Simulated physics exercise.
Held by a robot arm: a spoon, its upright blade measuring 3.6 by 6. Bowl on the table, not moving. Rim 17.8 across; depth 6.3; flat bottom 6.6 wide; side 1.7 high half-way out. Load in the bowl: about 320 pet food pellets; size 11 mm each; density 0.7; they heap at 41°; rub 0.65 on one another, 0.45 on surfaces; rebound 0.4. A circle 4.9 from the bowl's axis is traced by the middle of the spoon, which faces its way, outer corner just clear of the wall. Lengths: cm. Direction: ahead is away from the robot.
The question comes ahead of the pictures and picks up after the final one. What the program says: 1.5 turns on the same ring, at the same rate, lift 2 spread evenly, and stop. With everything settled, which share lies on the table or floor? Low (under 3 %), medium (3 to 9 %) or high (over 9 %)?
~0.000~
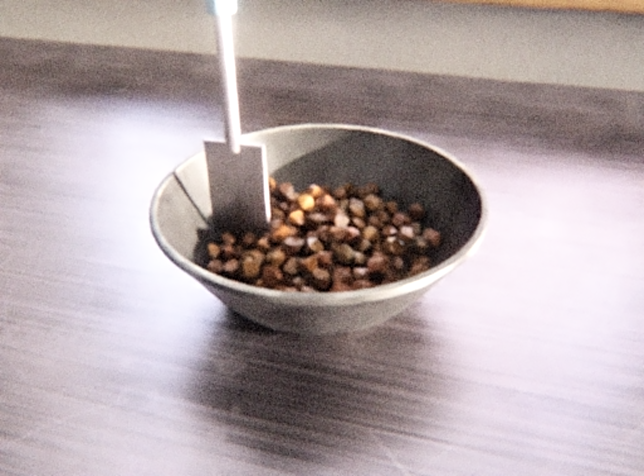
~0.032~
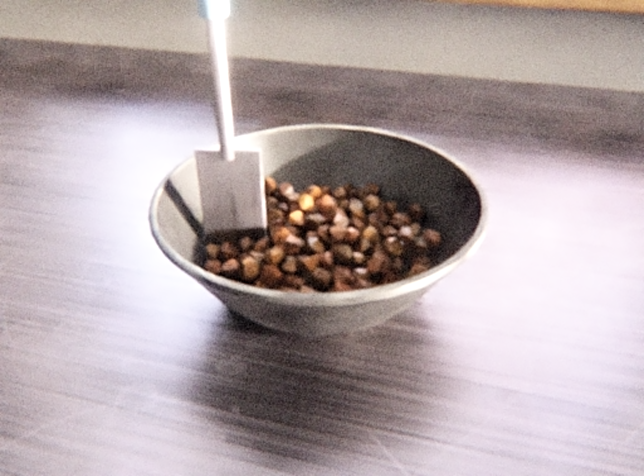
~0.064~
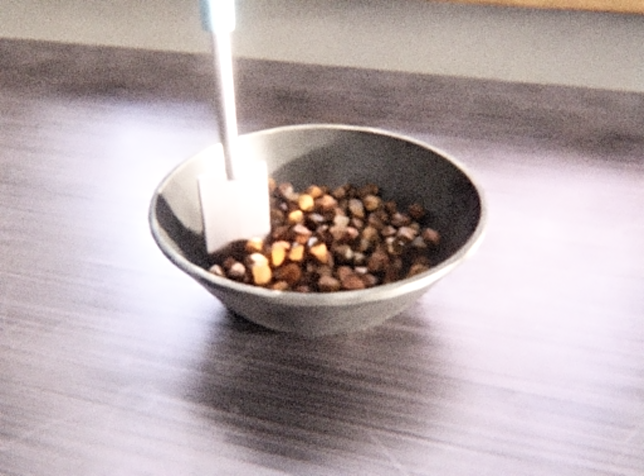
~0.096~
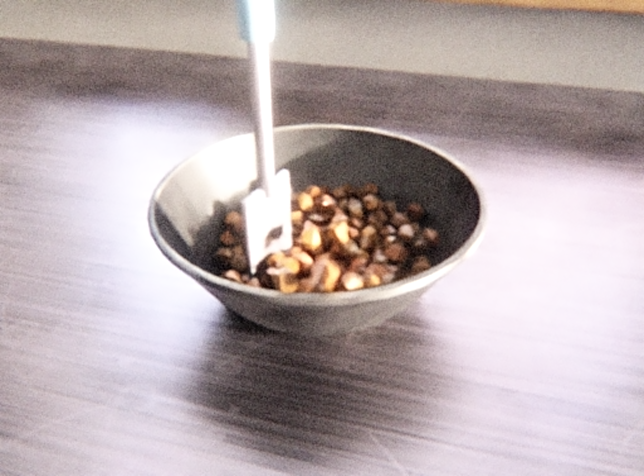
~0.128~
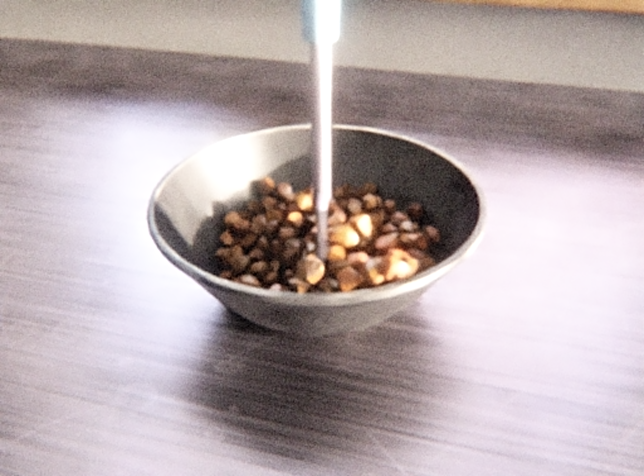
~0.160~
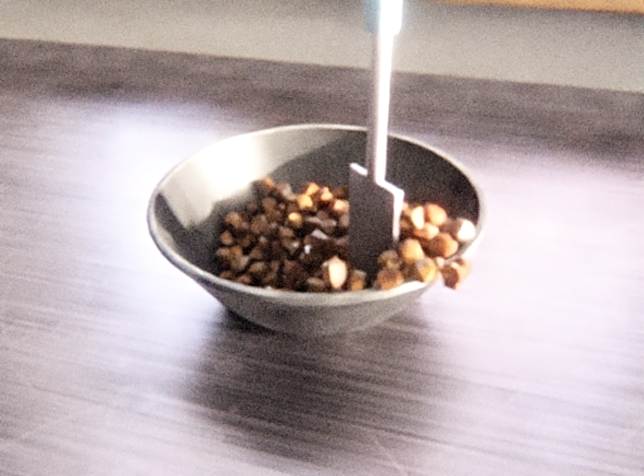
High - over 9 %.
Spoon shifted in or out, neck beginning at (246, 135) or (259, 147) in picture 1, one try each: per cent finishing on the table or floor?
Around 30 per cent on the first try, around 15 per cent on the second.
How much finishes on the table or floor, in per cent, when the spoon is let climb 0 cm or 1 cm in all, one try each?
Near 35 in a hundred, then near 25 in a hundred.
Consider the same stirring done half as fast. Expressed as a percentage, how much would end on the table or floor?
I'd expect about 5 %.
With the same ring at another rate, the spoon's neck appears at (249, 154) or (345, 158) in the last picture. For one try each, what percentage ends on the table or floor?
Near 5 in a hundred for the first and near 15 in a hundred for the second.
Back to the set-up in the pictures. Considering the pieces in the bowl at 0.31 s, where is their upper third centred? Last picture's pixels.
About (302, 206).
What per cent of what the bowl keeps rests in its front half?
Around 50 per cent of what the bowl keeps.
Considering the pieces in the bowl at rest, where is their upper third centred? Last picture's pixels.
Centre, approx.: (330, 243).
By 0.31 s, 293° round, highest piece 8 above the table; 289 in the bowl, 12 on the table or floor, 22 in flight or on the tool.
By 0.46 s, 84° round, highest piece 9 above the table; 274 in the bowl, 44 on the table or floor, 5 in flight or on the tool.
By 0.74 s, 180° round, highest piece 5 above the table; 273 in the bowl, 50 on the table or floor.
By 1.44 s, 180° round, highest piece 5 above the table; 273 in the bowl, 50 on the table or floor.
Final count, 273 in the bowl, 50 on the table or floor. That is 15 % on the table or floor.
